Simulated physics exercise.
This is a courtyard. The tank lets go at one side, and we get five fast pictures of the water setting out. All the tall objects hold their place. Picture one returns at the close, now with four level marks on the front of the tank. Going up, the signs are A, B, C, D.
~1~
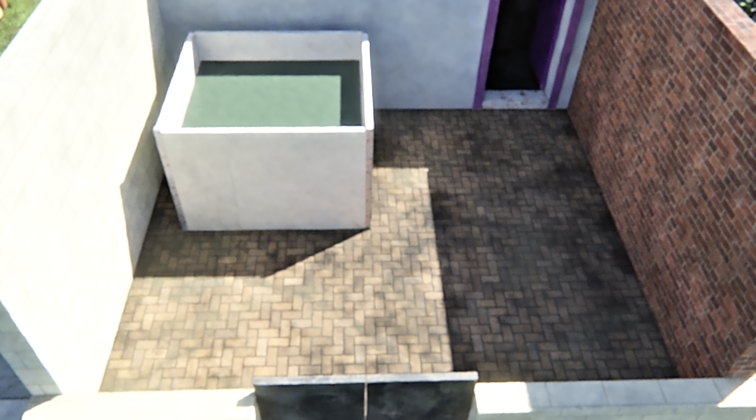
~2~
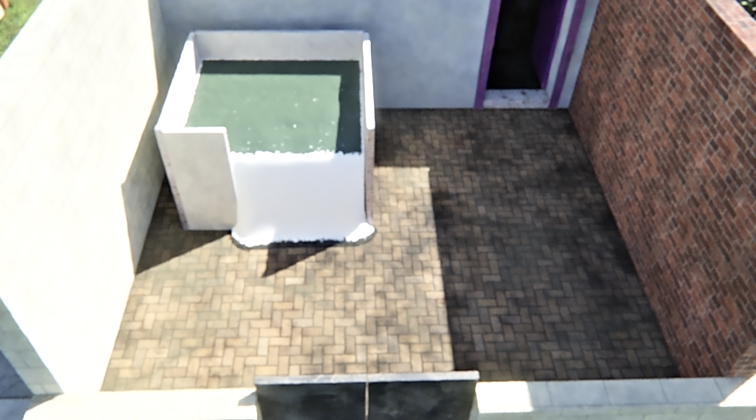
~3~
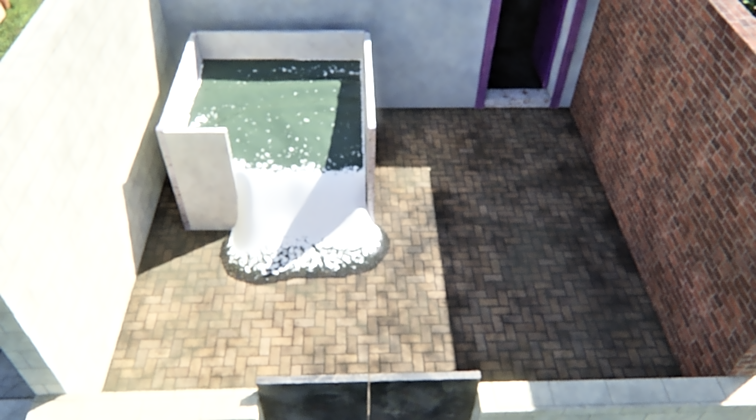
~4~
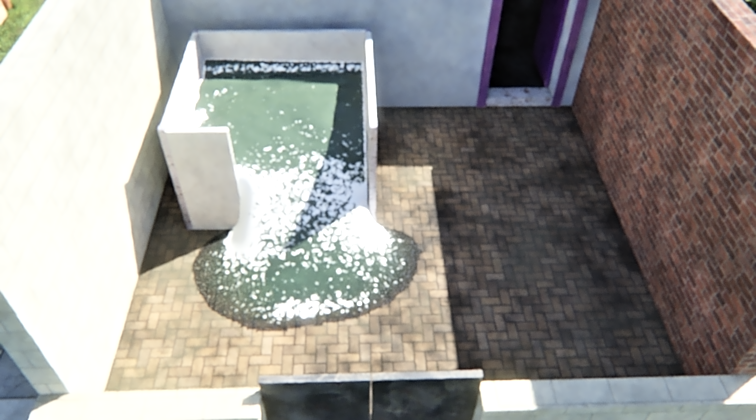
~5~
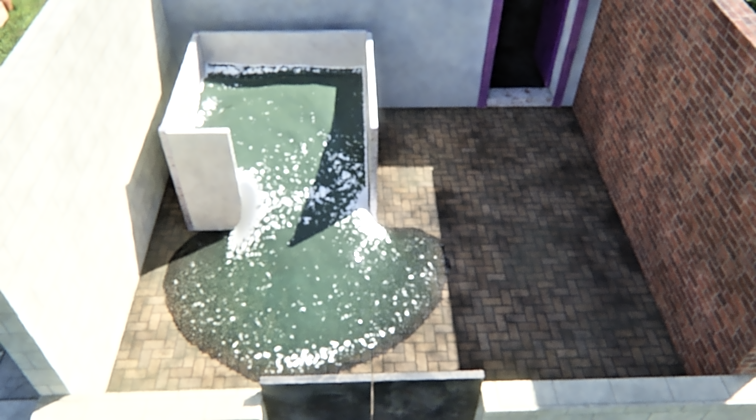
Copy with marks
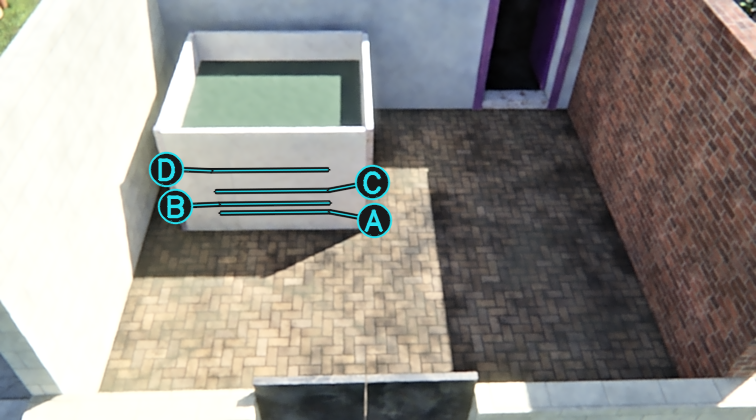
In a walled courtyard, green water pours from a white tank and spreads across the paving.
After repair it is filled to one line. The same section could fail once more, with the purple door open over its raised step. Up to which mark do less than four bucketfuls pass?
It is C.
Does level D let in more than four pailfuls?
Yes, that goes wrong.
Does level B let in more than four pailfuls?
No, that is safe.
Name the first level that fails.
D it is.
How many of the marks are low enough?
Three of them.
In cyan, A at (275, 212); B at (274, 203); C at (272, 190); D at (269, 170); from the bottom up A, B, C, D.
If A is chosen, nothing gets over.
If B is chosen, nothing gets over.
If C is chosen, a splash gets over, under a bucket.
If D is chosen, about 11 bucketfuls get in.
